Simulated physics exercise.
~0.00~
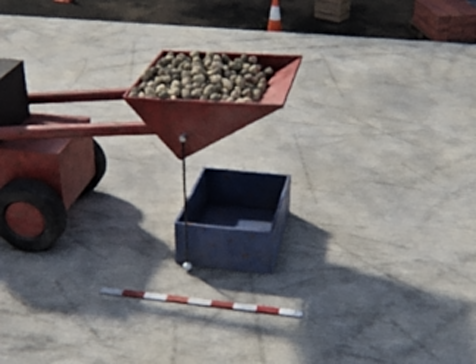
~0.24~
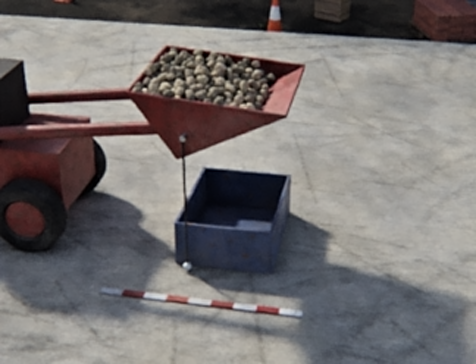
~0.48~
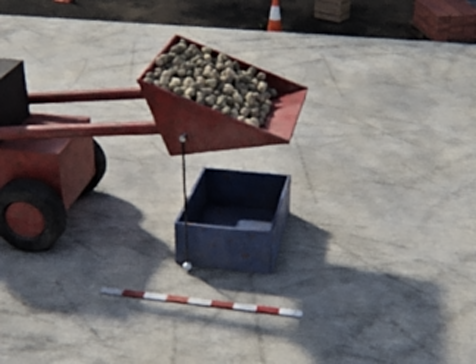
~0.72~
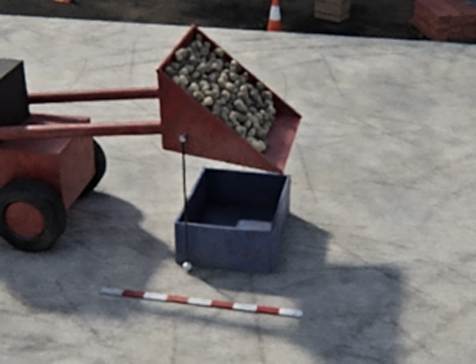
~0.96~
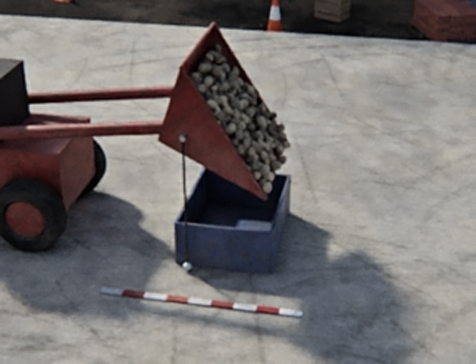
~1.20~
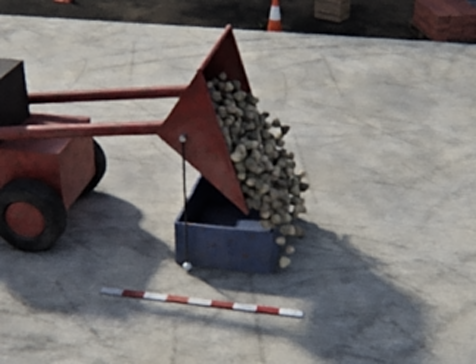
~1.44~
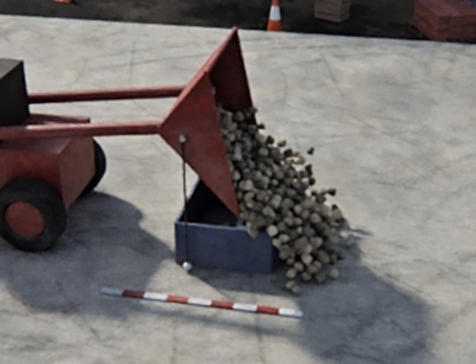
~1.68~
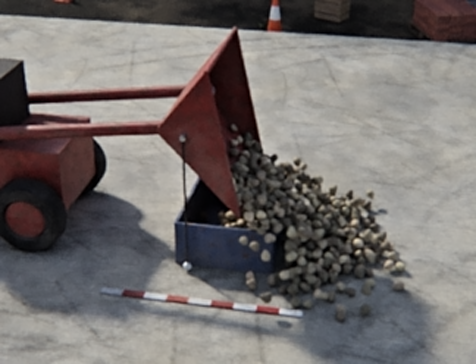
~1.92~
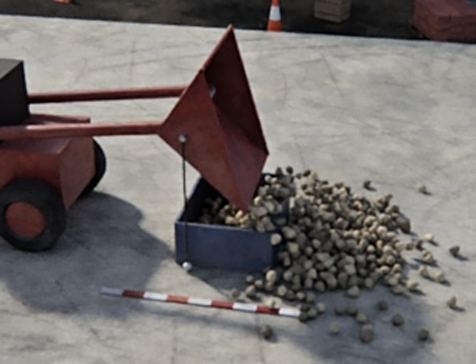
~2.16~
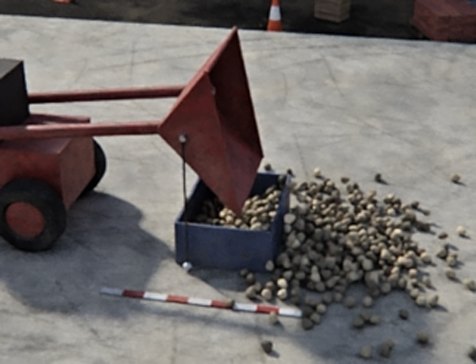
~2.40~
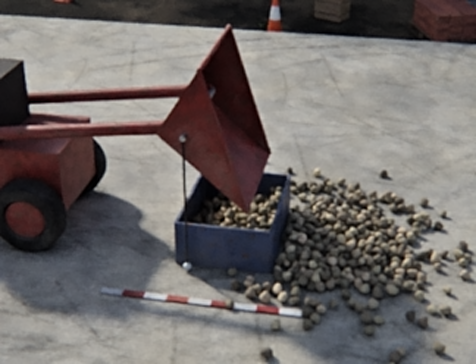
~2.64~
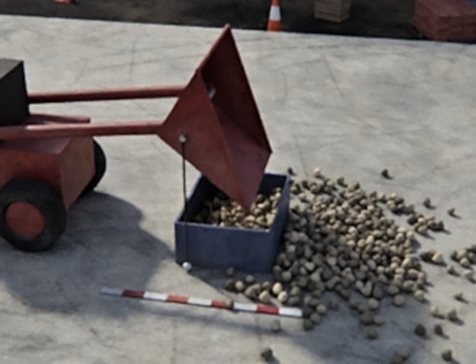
Red loader bucket tipping forward and pouring round stones over a dark bin, some landing inside and many scattering across the ground.
